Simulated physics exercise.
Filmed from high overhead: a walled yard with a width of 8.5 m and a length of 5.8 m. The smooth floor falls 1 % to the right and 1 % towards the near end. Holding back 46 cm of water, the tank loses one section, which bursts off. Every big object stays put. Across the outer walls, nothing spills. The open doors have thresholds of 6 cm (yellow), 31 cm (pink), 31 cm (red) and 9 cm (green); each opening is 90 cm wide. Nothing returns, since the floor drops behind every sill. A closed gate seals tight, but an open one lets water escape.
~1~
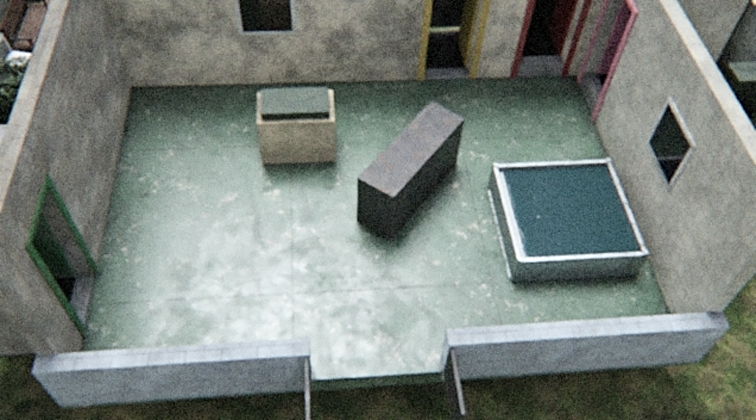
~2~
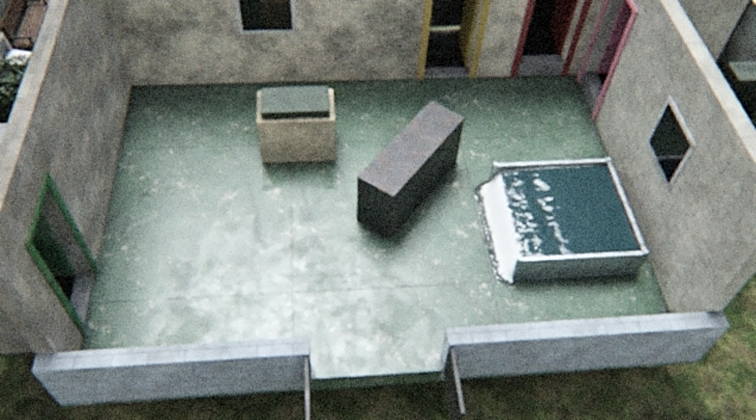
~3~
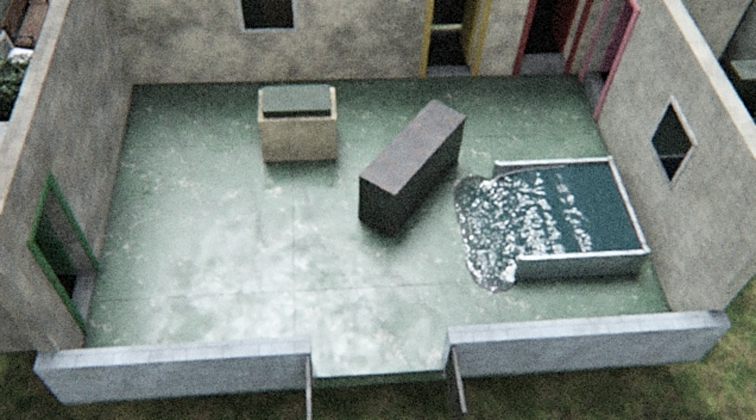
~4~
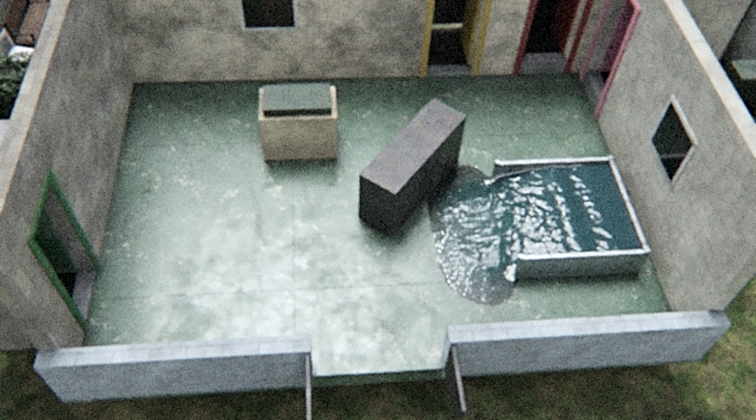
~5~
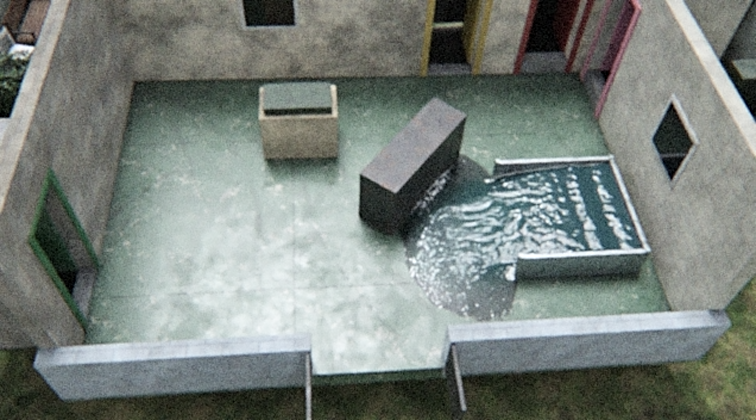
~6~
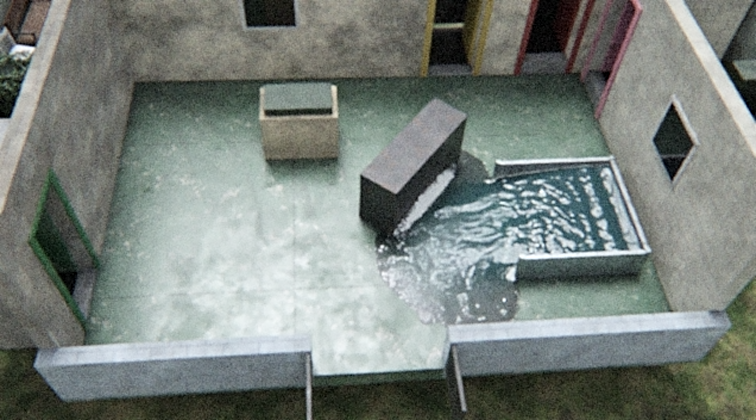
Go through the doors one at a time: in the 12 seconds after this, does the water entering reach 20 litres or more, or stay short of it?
Outcome: Yellow door: Falls short; pink door: Falls short; red door: Falls short; green door: Falls short.
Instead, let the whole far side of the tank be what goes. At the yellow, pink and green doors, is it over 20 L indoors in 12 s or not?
At yellow the amount is higher than the mark, at pink it is beneath the mark, and at green it is beneath the mark.
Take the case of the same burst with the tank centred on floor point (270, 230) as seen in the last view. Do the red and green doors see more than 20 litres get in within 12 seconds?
Relative to the limit, red is within it and green is beyond it.
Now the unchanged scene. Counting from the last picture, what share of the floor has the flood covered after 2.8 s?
40 %.
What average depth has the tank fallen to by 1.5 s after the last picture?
Average depth: About 16 cm.
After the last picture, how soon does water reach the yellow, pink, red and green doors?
Yellow = 3.6 s, pink = 3.2 s, red = 3.2 s, green = 2.4 s.
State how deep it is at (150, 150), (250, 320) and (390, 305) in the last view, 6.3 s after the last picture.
First 2 cm, then 3 cm, then 3 cm.
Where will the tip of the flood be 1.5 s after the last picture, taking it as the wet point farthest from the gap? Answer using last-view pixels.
That's around (169, 298) in the last picture.
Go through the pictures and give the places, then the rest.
The first picture shows the tank at (566, 211) is whole and still, 46 cm deep.
In the second picture, water pours out at (504, 225) and has run 1.0 m, to (506, 280); typically 3 cm deep outside, 46 cm at the tank's back.
In the third picture, water pours out at (505, 225) and has run 1.1 m, to (494, 287); typically 8 cm deep outside, 46 cm at the tank's back.
In the fourth picture, the front is at (467, 291), 1.4 m from the gap at (505, 224); 2.2 m2 of floor is under water; 46 cm left at the back of the tank.
In the fifth picture, the front is at (431, 288), 1.7 m from the gap at (506, 224); 3.1 m2 of floor is under water; 46 cm left at the back of the tank.
In the sixth picture, water pours out at (506, 224) and has run 2.1 m, to (390, 277); typically 7 cm deep outside, 40 cm at the tank's back.
Then, 0.7 s after the last picture water covers 20 % of the floor and is deepest (28 cm) near (427, 209); yellow door not reached, pink door not reached, red door not reached, green door not reached.
Then, 1.5 s after the last picture water covers 30 % of the floor and is deepest (24 cm) near (427, 209); yellow door not reached, pink door not reached, red door not reached, green door not reached.
Then, 2.8 s after the last picture water covers 40 % of the floor and is deepest (22 cm) near (92, 371); yellow door not reached, pink door not reached, red door not reached, green door 9 cm at the sill, 0 L in.
Then, 6.3 s after the last picture water covers 60 % of the floor and is deepest (6 cm) near (188, 365); yellow door 1 cm at the sill, 0 L in, pink door 4 cm at the sill, 0 L in, red door 4 cm at the sill, 0 L in, green door 4 cm at the sill, 7 L in.
Then, 11.3 s after the last picture water covers 65 % of the floor and is deepest (7 cm) near (670, 339); yellow door 0 cm at the sill, 0 L in, pink door 2 cm at the sill, 0 L in, red door 1 cm at the sill, 0 L in, green door 1 cm at the sill, 7 L in.
